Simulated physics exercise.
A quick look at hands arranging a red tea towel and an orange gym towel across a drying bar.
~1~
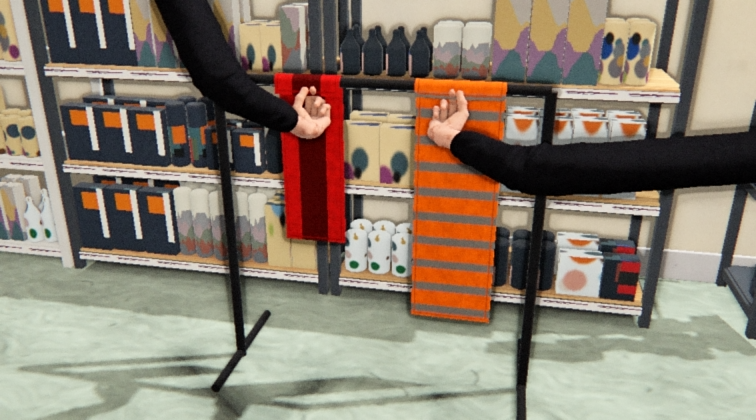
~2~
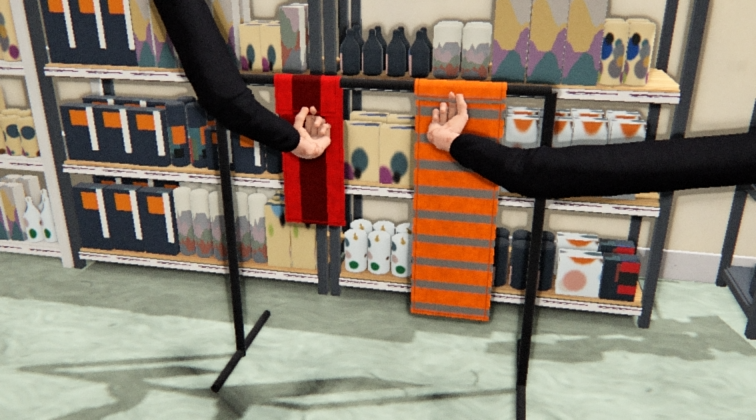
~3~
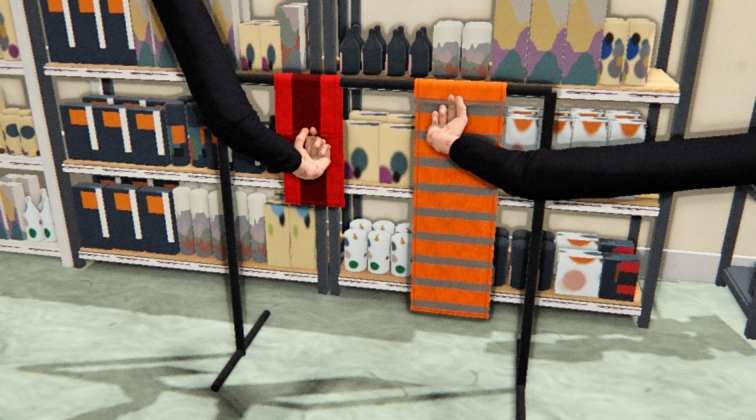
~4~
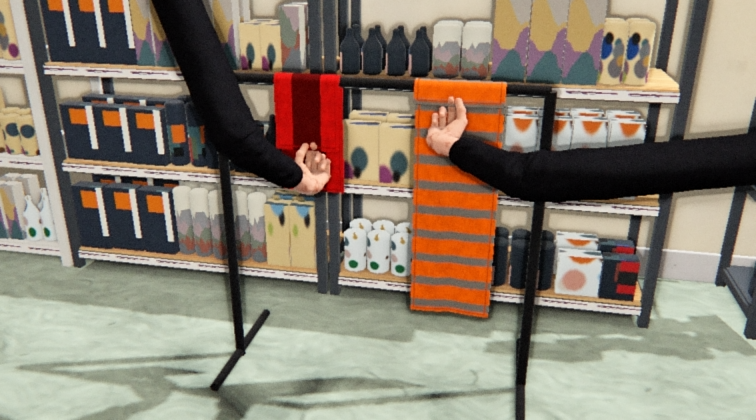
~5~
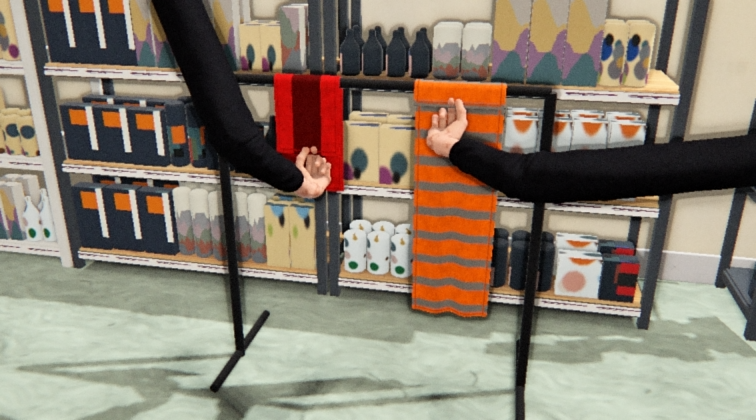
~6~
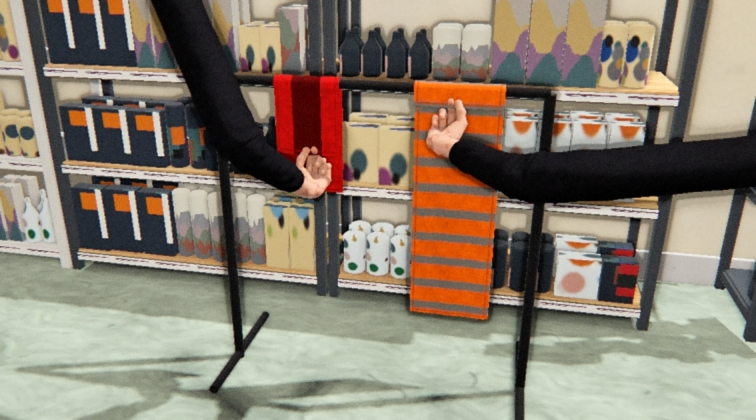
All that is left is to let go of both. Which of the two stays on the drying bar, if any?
The red tea towel keeps its place and the orange gym towel slides off.
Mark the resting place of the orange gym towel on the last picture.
It ends at (445, 377).
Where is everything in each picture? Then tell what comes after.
The first frame shows tea towel front hem (323, 92), back hem (330, 237); gym towel front hem (430, 93), back hem (424, 312).
The second frame shows tea towel front hem (323, 111); gym towel front hem (429, 95).
The third frame shows tea towel front hem (323, 132); gym towel front hem (429, 98).
The fourth frame shows tea towel front hem (323, 147); gym towel front hem (429, 100).
The fifth frame shows tea towel front hem (324, 151); gym towel front hem (429, 101).
The sixth frame shows tea towel front hem (324, 151), back hem (328, 187), front over half the back; gym towel front hem (429, 102), back hem (423, 308), front far shorter than the back.
Then, 0.50 s past the final frame, tea towel unmoved; gym towel clear of the rail and dropping near (447, 339).
Then, 0.84 s past the final frame, tea towel unmoved; gym towel in a heap on the floor near (445, 376).
When it is over, tea towel unmoved; gym towel in a heap on the floor near (445, 377). The red tea towel stays on and the orange gym towel slips to the floor.
